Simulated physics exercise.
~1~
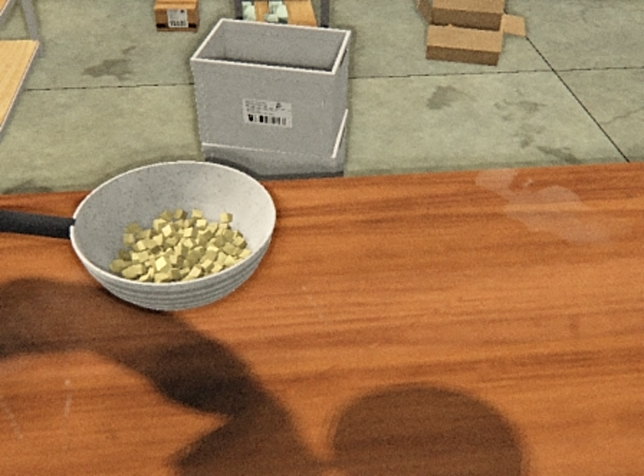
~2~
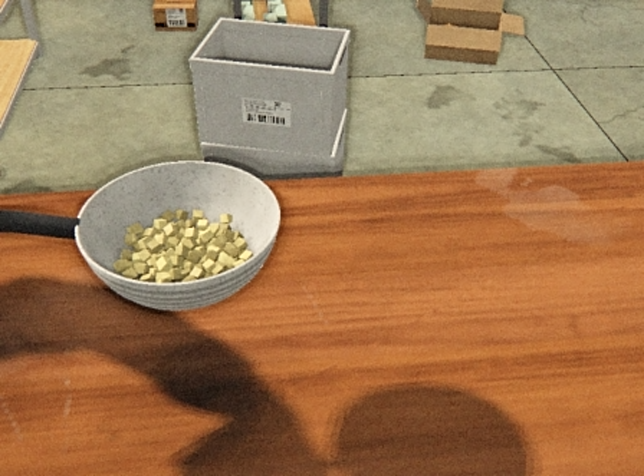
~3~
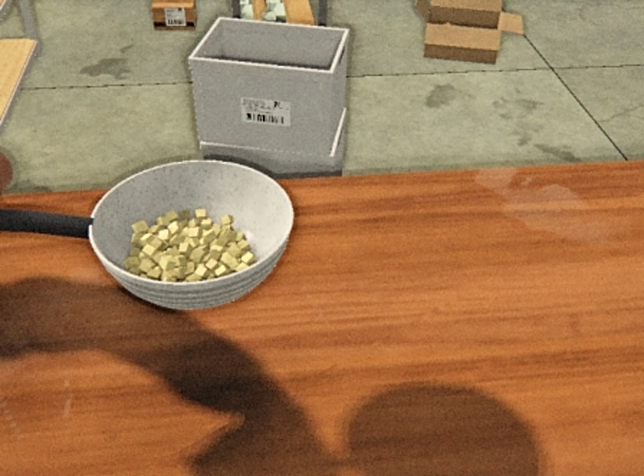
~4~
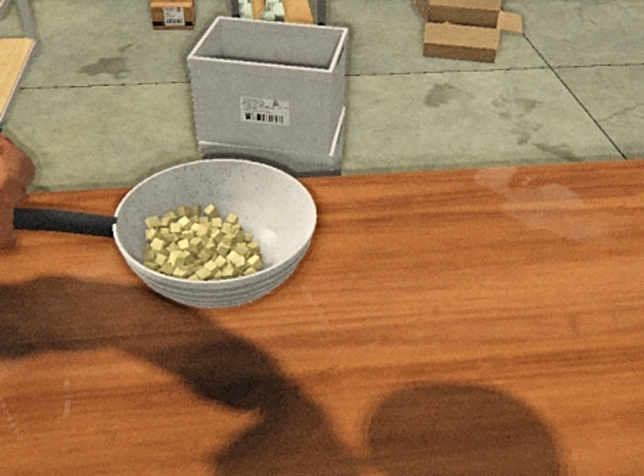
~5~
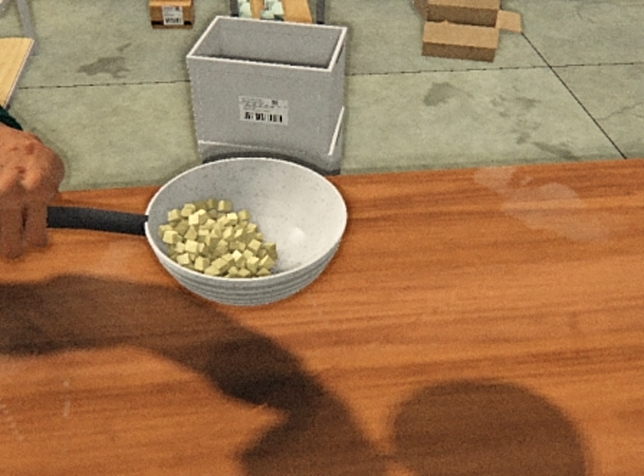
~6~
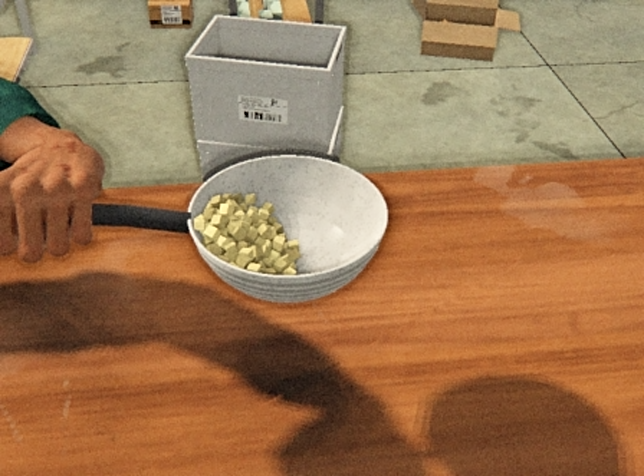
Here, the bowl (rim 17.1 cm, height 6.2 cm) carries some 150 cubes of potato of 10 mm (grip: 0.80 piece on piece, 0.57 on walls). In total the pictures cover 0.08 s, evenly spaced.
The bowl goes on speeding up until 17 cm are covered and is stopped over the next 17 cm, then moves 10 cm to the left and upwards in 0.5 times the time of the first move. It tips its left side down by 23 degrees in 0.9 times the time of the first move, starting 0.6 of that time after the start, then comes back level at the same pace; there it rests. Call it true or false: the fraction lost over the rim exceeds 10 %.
True.
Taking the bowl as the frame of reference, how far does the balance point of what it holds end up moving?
The shift is about 1.5 cm.
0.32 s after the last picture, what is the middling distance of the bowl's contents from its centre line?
That would be about 6.5 cm from the centre line.
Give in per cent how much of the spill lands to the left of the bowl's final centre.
Roughly 80 percent of it.
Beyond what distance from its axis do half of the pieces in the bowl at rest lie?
Some 3.5 centimetres from the centre line.
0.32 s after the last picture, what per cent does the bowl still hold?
Some 85 per cent of the load.
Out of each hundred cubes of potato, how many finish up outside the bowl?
Some 35 per cent of it.
Then, 0.17 s after the last picture, tilt 23 degrees; bowl 90 %, in the air 10 %; middle of all pieces near (576, 184).
Then, 0.32 s after the last picture, tilt 7 degrees; bowl 85 %, in the air 15 %; middle of all pieces near (456, 139).
Then, 0.45 s after the last picture, tilt 0 degrees; fallen right of where it stops 5 %, bowl 65 %, in the air 35 %; middle of all pieces near (434, 173).
Then, 0.58 s after the last picture, tilt 0 degrees; fallen right of where it stops 5 %, bowl 65 %, fallen left of where it stops 5 %, in the air 20 %; middle of all pieces near (395, 219).
In the end, fallen right of where it stops 5 %, bowl 65 %, fallen left of where it stops 25 %.
